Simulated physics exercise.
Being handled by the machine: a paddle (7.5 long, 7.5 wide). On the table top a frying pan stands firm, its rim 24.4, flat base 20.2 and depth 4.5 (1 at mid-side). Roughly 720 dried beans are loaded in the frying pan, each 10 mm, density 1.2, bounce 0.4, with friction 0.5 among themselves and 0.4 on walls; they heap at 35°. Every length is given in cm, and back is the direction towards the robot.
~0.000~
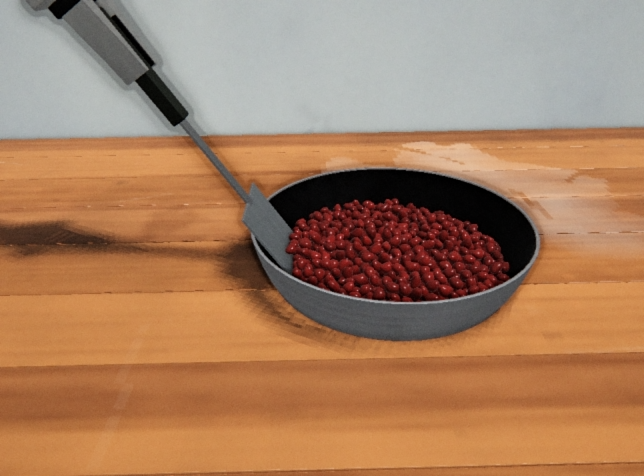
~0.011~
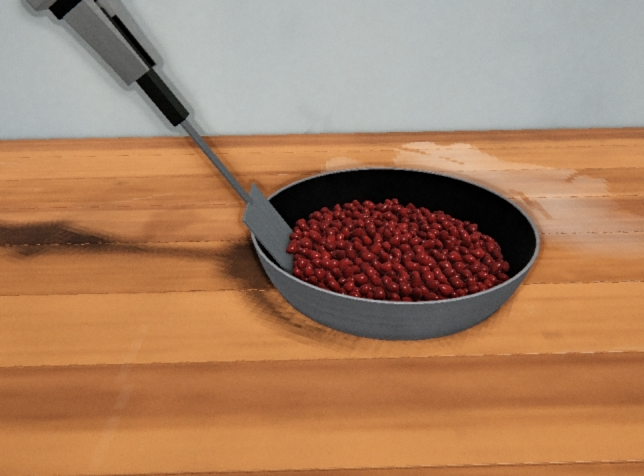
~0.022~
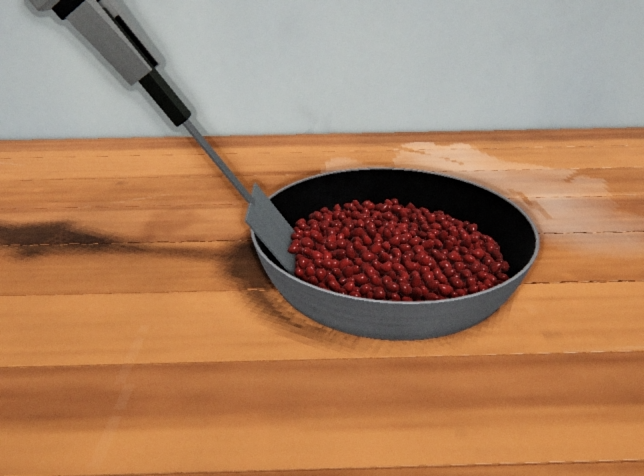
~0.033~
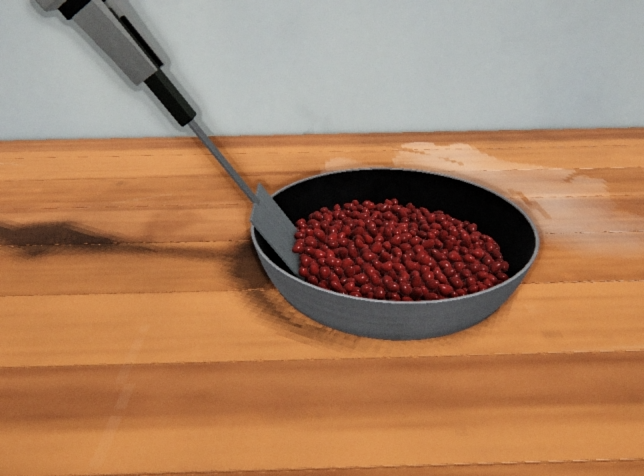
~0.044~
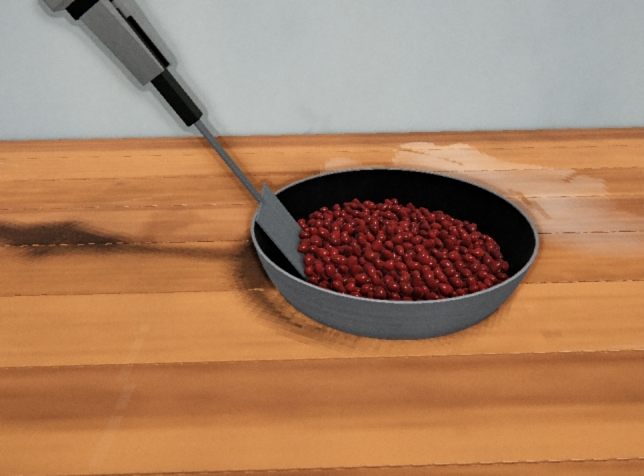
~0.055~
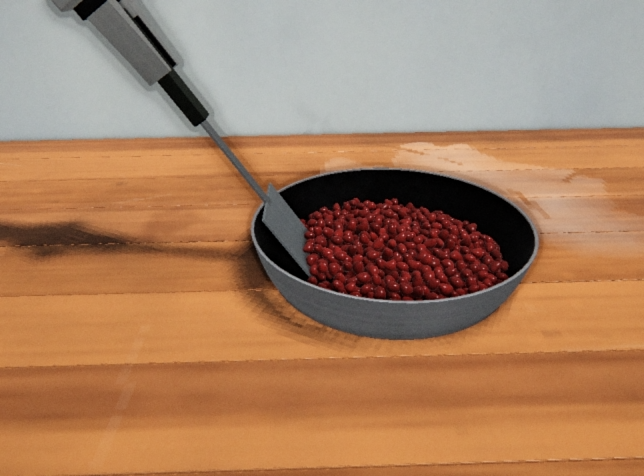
The video shows a robotic arm holding a gray spatula-like paddle at the left inside edge of a dark frying pan heaped with red beans on a wooden table, then moving it slightly right, nudging the nearest beans.
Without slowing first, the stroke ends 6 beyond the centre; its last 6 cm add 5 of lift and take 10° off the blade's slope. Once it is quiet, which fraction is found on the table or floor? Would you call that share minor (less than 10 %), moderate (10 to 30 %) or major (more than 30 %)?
I would call it minor.
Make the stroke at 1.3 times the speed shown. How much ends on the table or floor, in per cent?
The share would be near 5 in a hundred.
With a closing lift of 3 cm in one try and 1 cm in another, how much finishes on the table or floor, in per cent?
Roughly 0 % and then 0 %.
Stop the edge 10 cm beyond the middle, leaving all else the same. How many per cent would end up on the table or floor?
That would be something like 15 in a hundred.
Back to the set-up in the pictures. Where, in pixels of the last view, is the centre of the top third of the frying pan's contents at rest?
Roughly at (470, 232).
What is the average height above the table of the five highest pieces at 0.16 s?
Some 4 cm.
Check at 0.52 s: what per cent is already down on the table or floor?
Share at that moment: About 0 %.
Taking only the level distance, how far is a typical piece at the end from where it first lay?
About 3 centimetres.
After 0.16 s, sloping 57°, highest piece 4 above the table; 725 in the frying pan.
After 0.26 s, sloping 53°, highest piece 6 above the table; 725 in the frying pan.
After 0.52 s, sloping 47°, highest piece 5 above the table; 725 in the frying pan.
After 1.57 s, sloping 47°, highest piece 5 above the table; 725 in the frying pan.
In the end, 725 in the frying pan. That is 0 % on the table or floor.
